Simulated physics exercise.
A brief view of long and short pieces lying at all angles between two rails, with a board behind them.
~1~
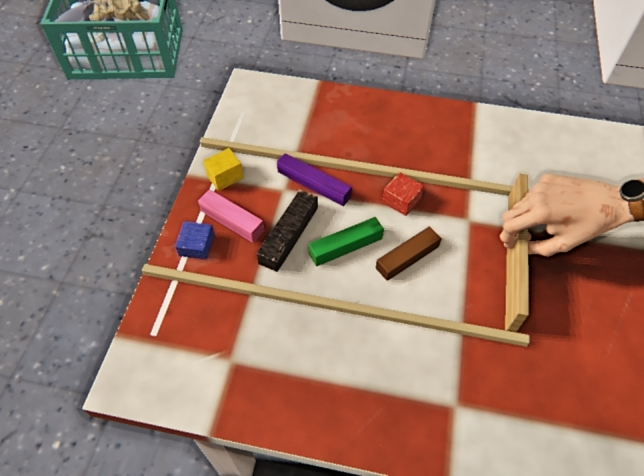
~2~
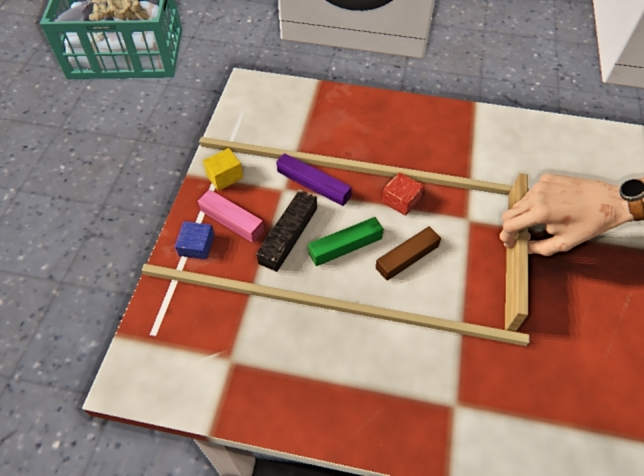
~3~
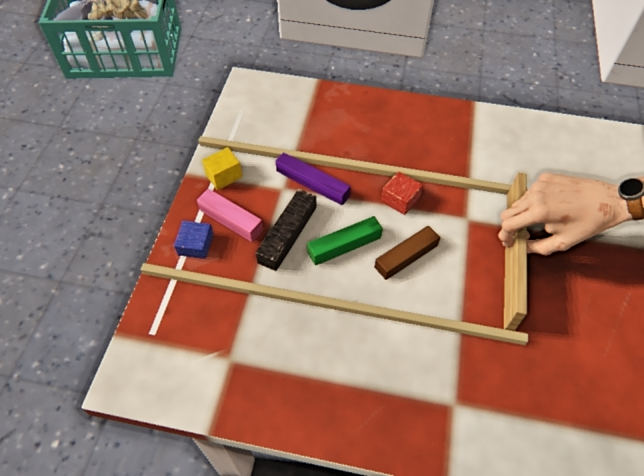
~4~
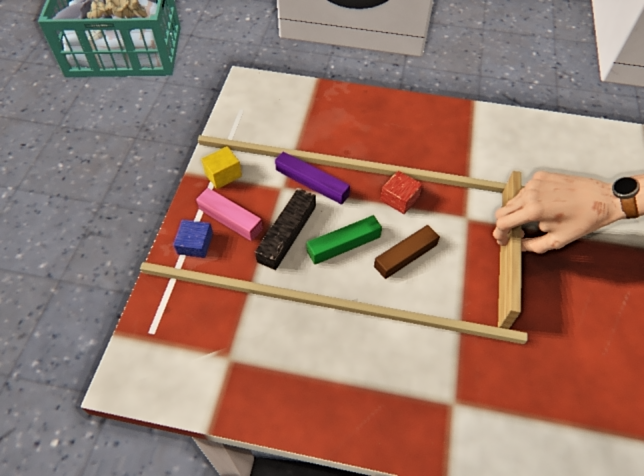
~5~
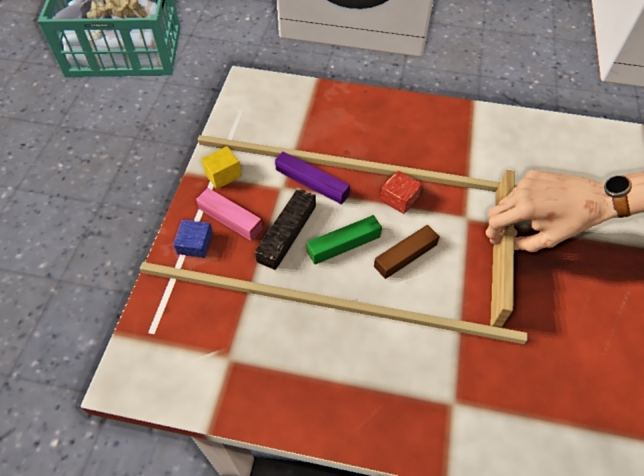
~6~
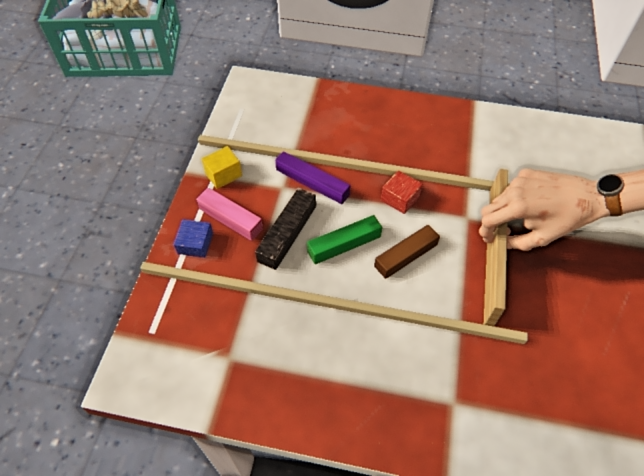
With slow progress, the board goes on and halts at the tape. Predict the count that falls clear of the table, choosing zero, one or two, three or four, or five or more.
The count is five or more.
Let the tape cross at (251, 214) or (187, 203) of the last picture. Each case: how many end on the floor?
On the floor, 1 then 6.
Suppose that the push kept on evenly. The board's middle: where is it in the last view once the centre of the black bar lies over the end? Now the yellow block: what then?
The middle is at (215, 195) when it's the black bar, and at (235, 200) when it's the yellow block.
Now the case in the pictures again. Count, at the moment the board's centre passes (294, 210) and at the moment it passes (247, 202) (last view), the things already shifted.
Answer - first 7, then 8.
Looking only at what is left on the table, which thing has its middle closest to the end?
Green stick.
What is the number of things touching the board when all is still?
The answer is 2.
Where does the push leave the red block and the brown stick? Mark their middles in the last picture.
In the last picture, roughly (201, 166) and (187, 217).
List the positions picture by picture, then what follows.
Blue block (195, 241); yellow block (224, 169); pink stick (231, 216); board (517, 249); tape (205, 208), in the first picture.
Yellow block (224, 169); green stick (346, 241), in the second picture.
Pink stick (230, 215); board (516, 248), in the third picture.
Blue block (194, 239); red block (401, 192), in the fourth picture.
Yellow block (222, 168); black bar (287, 228), in the fifth picture.
Blue block (194, 238); yellow block (222, 167); pink stick (230, 214); board (496, 244); tape (203, 206), in the sixth picture.
A little later, none off yet; blue block at rest near (194, 238); yellow block at rest near (222, 167); pink stick at rest near (230, 214).
Next, none off yet; blue block at rest near (194, 238); yellow block shifted a little near (212, 171); pink stick shifted a little near (197, 206).
When it is over, the number that fall off is five or more; down, purple stick, black bar, pink stick, yellow block and blue block.
